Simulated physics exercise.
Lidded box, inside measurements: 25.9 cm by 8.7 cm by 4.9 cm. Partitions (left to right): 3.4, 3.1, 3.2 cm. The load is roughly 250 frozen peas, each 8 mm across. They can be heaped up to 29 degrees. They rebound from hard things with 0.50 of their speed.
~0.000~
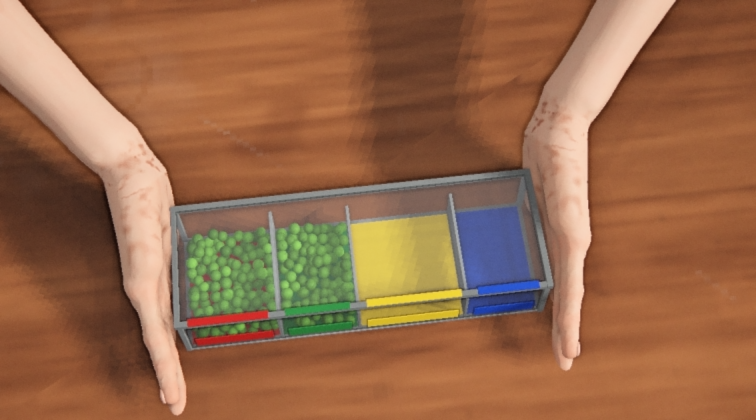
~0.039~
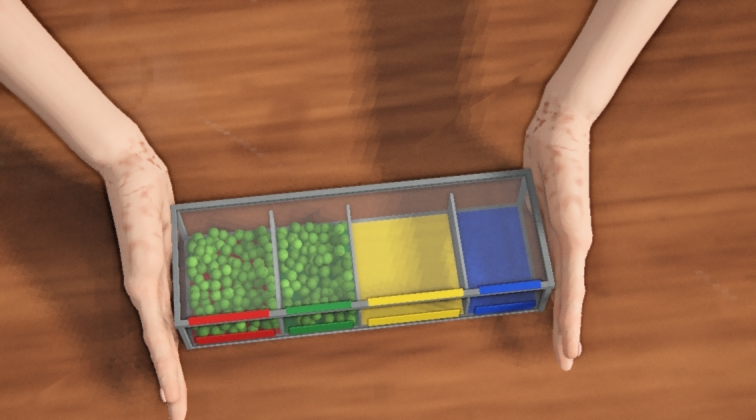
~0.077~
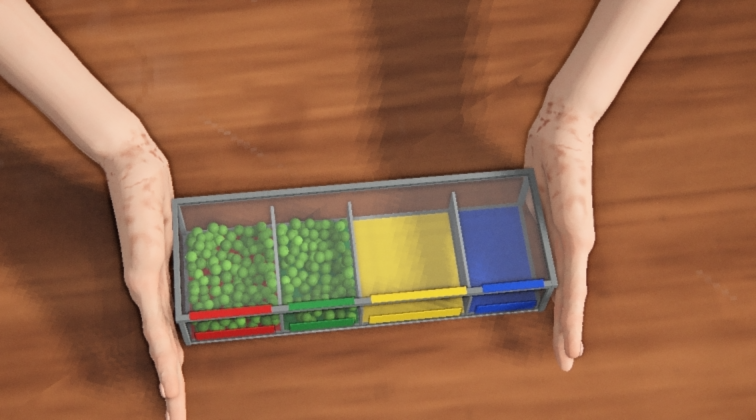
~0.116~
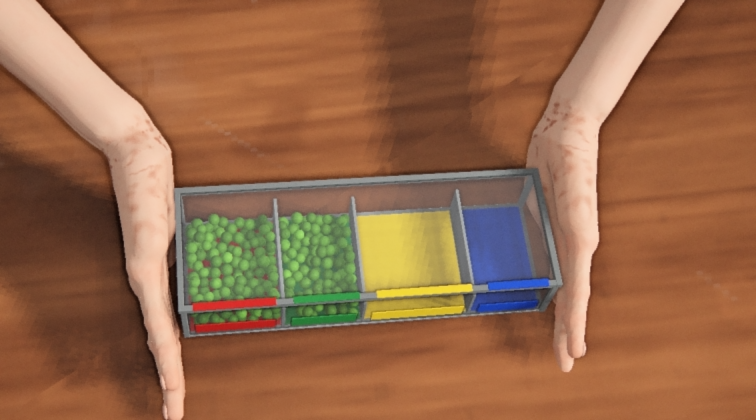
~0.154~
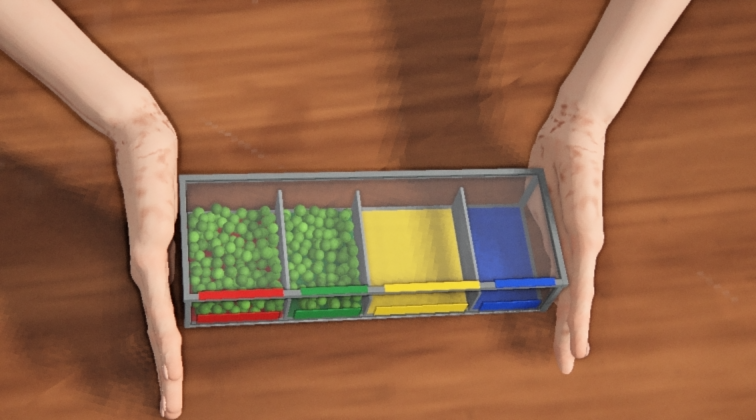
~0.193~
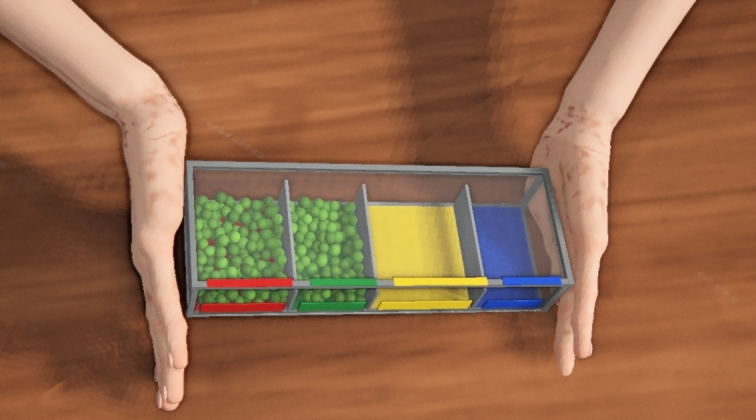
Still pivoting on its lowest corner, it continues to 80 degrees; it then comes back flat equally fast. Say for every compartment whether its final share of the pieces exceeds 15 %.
Outcome: Red compartment: Succeeds. Blue compartment: Fails. Green compartment: Succeeds. Yellow compartment: Succeeds.
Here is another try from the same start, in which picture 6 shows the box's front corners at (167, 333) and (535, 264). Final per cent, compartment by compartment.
Red 65 %; blue 0 %; green 35 %; yellow 0 %.
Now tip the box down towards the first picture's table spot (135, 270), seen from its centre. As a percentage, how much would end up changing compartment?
Something like 5 in a hundred.
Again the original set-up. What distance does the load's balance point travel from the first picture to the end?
I'd put it at close to 5.0 cm.
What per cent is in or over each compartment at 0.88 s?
You'd find red at 50, blue at 0, green at 45 and yellow at 5 per cent.
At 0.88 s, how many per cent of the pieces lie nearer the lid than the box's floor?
Roughly 40 per cent.
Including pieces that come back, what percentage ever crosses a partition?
Something like 30 per cent of the pieces.
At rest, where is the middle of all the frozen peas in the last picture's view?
Roughly pixel (327, 270).
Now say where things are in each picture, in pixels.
In the first picture, box tilt 0 degrees, front corners at (180, 323) and (546, 282); red 60 %, green 40 %.
In the second picture, box tilt 1 degrees, front corners at (181, 322) and (548, 282).
In the third picture, box tilt 3 degrees, front corners at (182, 316) and (550, 282).
In the fourth picture, box tilt 6 degrees, front corners at (184, 307) and (555, 281), lowest corner right back.
In the fifth picture, box tilt 10 degrees, front corners at (190, 295) and (561, 281), lowest corner right back.
In the sixth picture, box tilt 14 degrees, front corners at (197, 283) and (566, 280), lowest corner right back; red 60 %, green 40 %. The box's pace is about 110 degrees a second.
After 0.88 s, tilt 80 degrees; red 50 %, green 45 %, yellow 5 %.
Then, at 1.34 s, tilt 35 degrees; red 40 %, blue 5 %, green 35 %, yellow 20 %.
After 1.87 s, tilt 0 degrees; red 40 %, blue 5 %, green 35 %, yellow 20 %.
At rest (2.4 s), red 40 %, blue 5 %, green 35 %, yellow 20 %.
